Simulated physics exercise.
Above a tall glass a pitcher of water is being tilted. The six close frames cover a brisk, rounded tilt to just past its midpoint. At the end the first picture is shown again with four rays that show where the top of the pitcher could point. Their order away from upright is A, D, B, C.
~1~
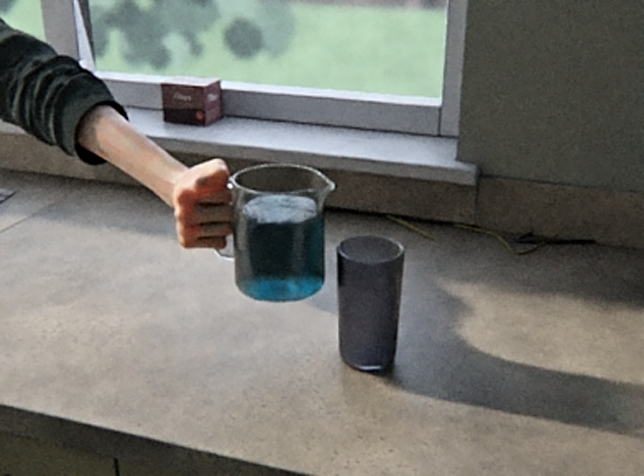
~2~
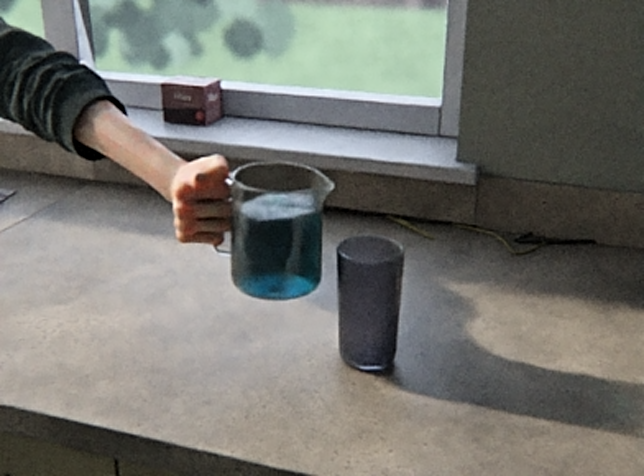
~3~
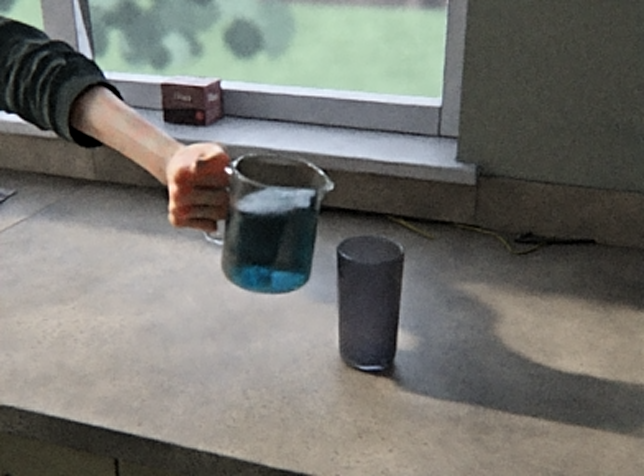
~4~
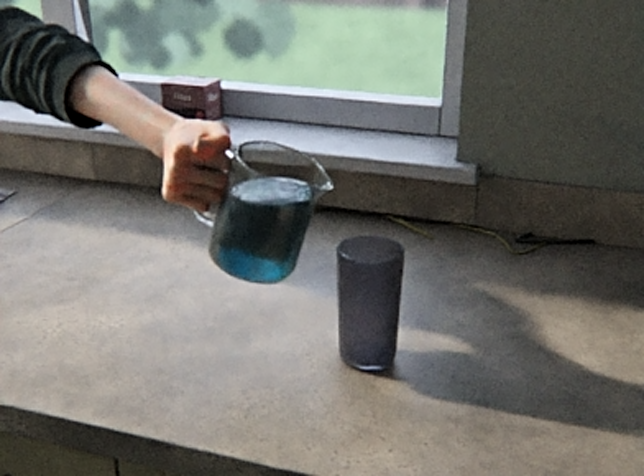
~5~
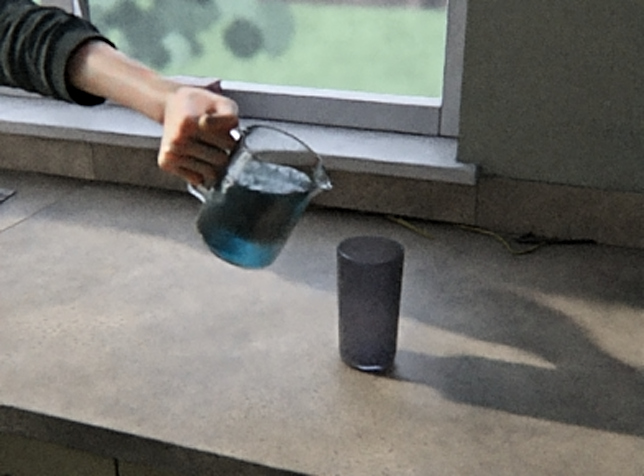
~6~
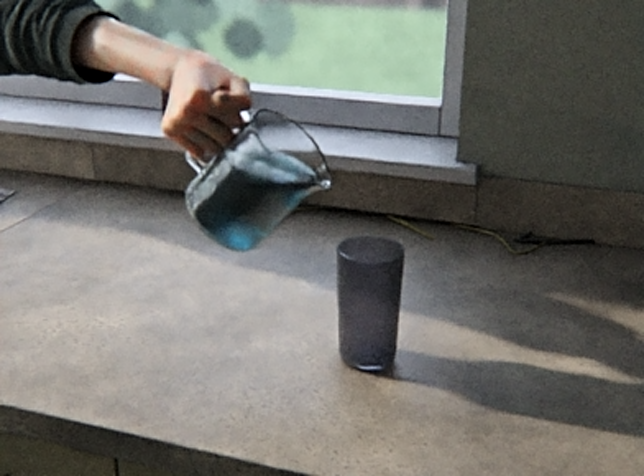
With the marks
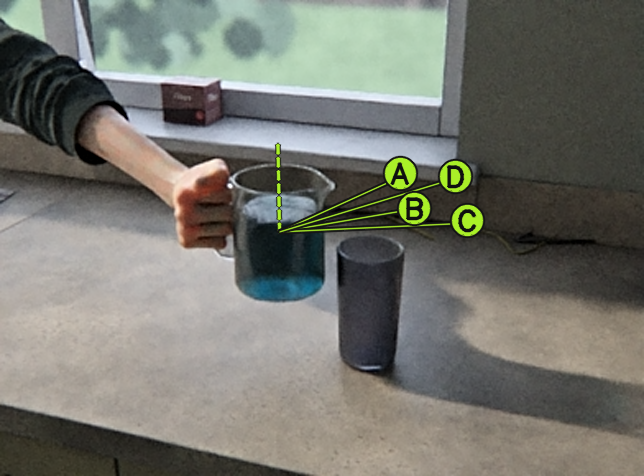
A stone-coloured countertop beneath a window with blurred greenery outside is seen from slightly above, in a view that stays still. A dark-sleeved arm reaches in from the left, holding a clear glass pitcher of blue liquid beside a tall dark glass, with a small red box on the sill behind. The hand rises and steadily tilts the pitcher rightward, its spout staying nearly in place, and no liquid leaves it.
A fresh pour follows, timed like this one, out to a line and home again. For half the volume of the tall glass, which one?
The best tilt is D.
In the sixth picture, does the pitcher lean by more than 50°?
No, it does not.
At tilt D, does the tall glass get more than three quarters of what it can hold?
No.
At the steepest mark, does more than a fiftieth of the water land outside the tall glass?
Yes.
On the marked copy, A at (386, 183); B at (397, 211); C at (450, 224); D at (440, 183).
If A is chosen, the tall glass ends with about 36 % of what it can hold.
If B is chosen, the tall glass ends with about 68 % of what it can hold; 4 % of the water is spilt.
If C is chosen, the tall glass ends with about 73 % of what it can hold; 13 % of the water is spilt.
If D is chosen, the tall glass ends with about 53 % of what it can hold.
